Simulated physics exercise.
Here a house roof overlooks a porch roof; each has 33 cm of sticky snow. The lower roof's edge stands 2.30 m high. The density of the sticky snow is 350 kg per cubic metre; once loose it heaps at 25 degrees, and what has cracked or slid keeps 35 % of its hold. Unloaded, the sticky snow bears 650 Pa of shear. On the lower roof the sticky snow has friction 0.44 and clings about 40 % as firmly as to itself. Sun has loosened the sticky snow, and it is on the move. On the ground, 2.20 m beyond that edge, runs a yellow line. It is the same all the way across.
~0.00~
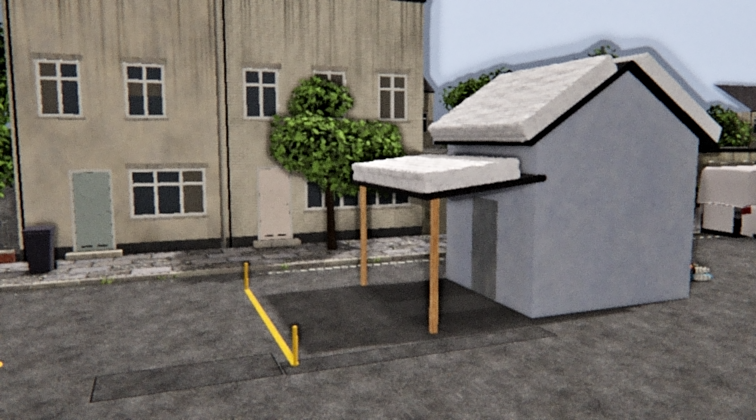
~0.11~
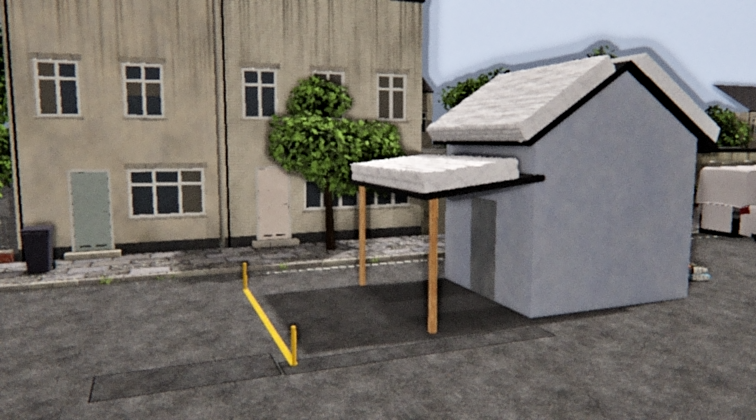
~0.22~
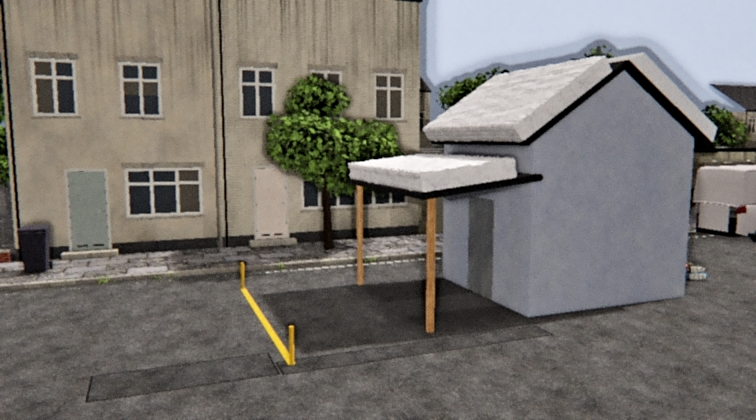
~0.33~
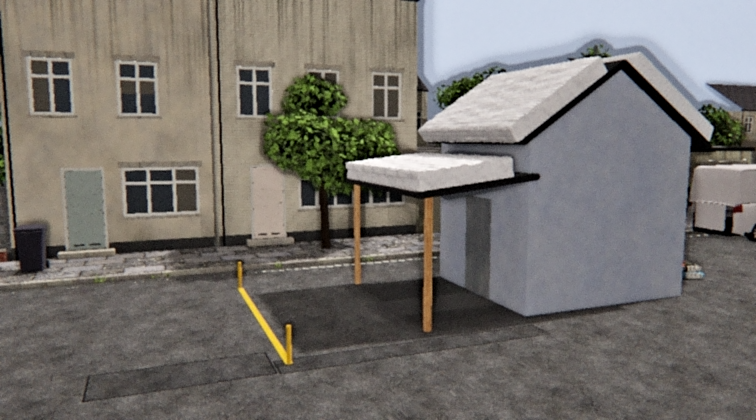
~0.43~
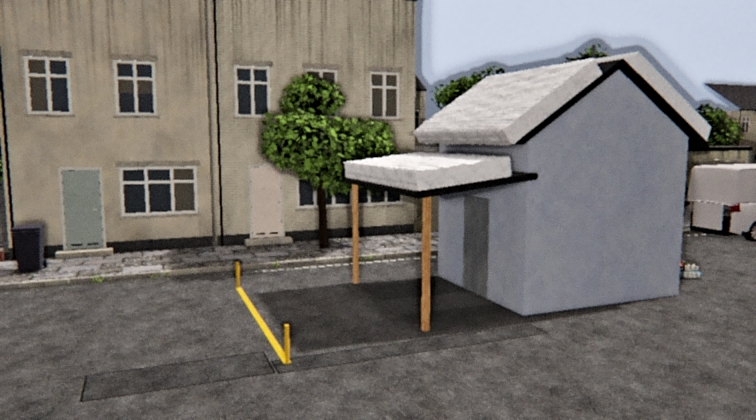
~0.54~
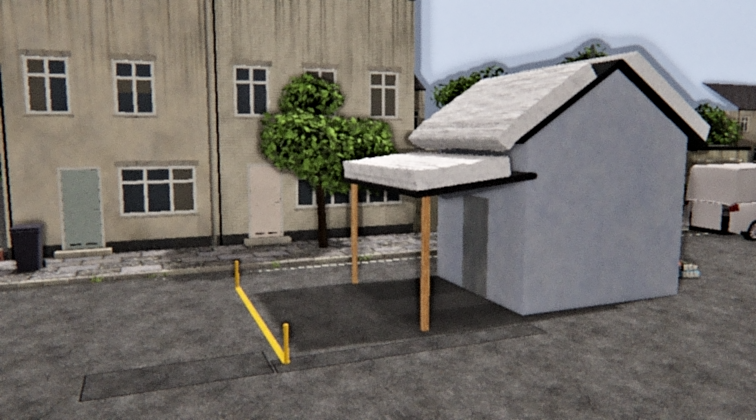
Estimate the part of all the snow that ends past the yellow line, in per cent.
The part of all the snow that ends past the yellow line is near 0 %.
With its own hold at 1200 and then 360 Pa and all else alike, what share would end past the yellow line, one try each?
In that order: 0 %, 0 %.
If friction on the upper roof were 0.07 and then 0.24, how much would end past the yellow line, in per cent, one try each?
In turn about 0 %, 0 %.
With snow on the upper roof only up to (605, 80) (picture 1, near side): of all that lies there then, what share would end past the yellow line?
In that case some 0 per cent.
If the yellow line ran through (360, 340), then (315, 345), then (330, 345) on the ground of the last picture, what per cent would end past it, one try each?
In turn about 0 %, 0 %, 0 %.
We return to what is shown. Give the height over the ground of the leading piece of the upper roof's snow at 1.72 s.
Some 2.8 m.
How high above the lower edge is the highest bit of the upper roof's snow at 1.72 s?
Roughly 1.4 m.
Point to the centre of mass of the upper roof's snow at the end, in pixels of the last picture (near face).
Around (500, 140).
After 1.08 s, none is below the lower edge and 0 % is past the line.
After 1.72 s, none is below the lower edge and 0 % is past the line.
After 2.36 s, none is below the lower edge and 0 % is past the line.
After 3.00 s, none is below the lower edge and 0 % is past the line.
After 3.10 s, at the end, none is below the lower edge and 0 % is past the line.
